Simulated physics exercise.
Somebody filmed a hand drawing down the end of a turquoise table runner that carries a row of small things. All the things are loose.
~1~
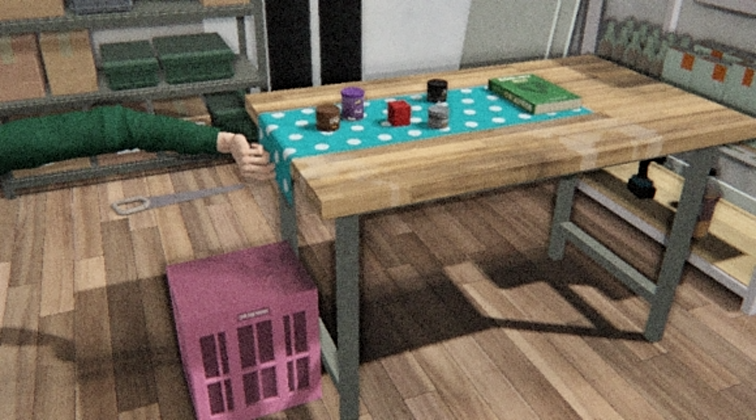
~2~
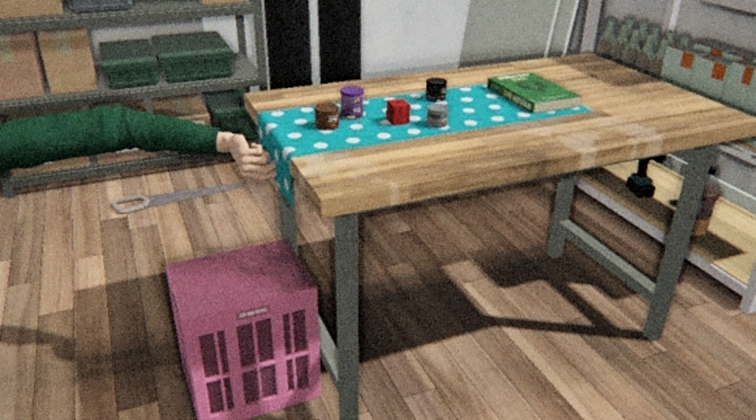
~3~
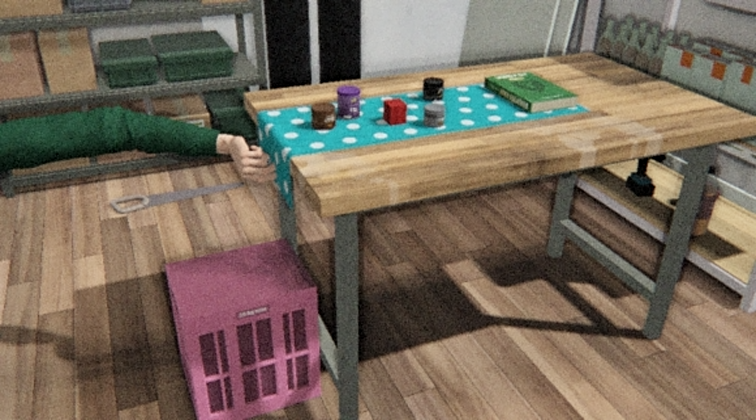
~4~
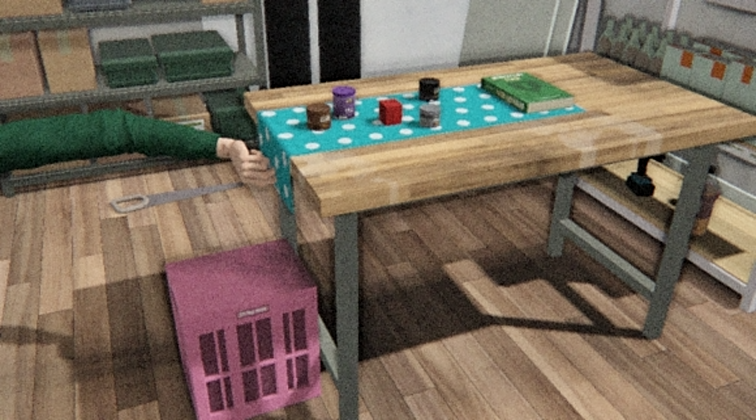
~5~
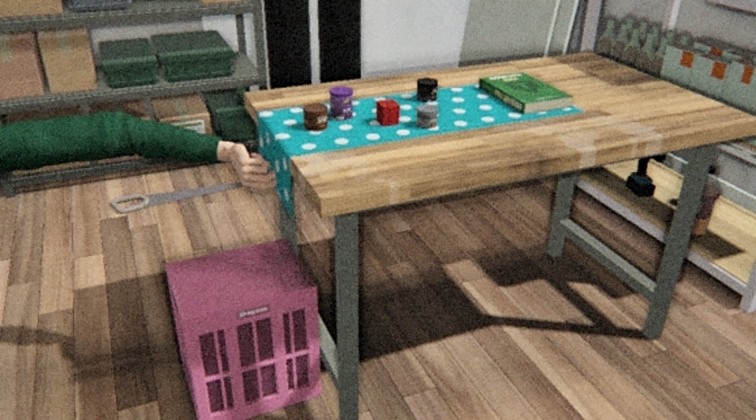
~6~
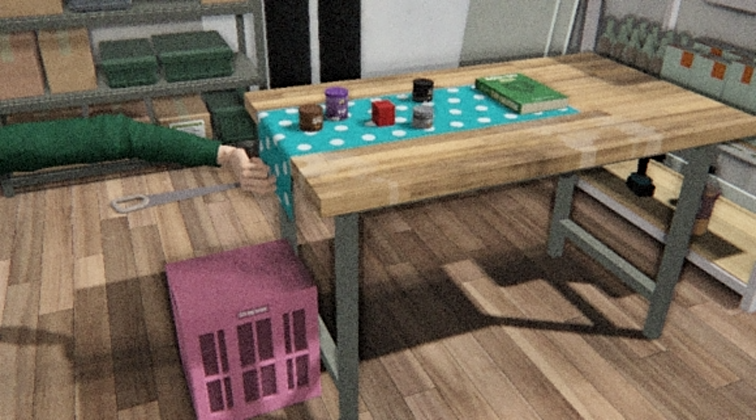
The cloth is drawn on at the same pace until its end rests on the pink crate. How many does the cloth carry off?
Over the edge go two.
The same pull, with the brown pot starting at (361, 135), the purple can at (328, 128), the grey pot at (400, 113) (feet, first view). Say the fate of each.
The brown pot comes down; the purple can comes down; the grey pot survives.
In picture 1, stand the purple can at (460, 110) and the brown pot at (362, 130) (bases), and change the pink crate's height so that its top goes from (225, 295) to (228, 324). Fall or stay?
The purple can keeps its place on top, the brown pot drops off.
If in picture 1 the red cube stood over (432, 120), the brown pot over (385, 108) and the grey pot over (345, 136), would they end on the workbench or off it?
The red cube holds on; the brown pot stays on; the grey pot drops off.
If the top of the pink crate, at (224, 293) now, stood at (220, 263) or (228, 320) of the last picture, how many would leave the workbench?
It would be 1 and 3.
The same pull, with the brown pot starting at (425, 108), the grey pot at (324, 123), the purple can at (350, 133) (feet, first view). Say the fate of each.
The brown pot keeps its place on top; the grey pot is carried off; the purple can falls.
A little later, hem near (278, 247); brown pot gone.
Next, hem on the crate; brown pot and purple can gone.
When it is over, hem on the crate; brown pot and purple can gone. The workbench loses two.
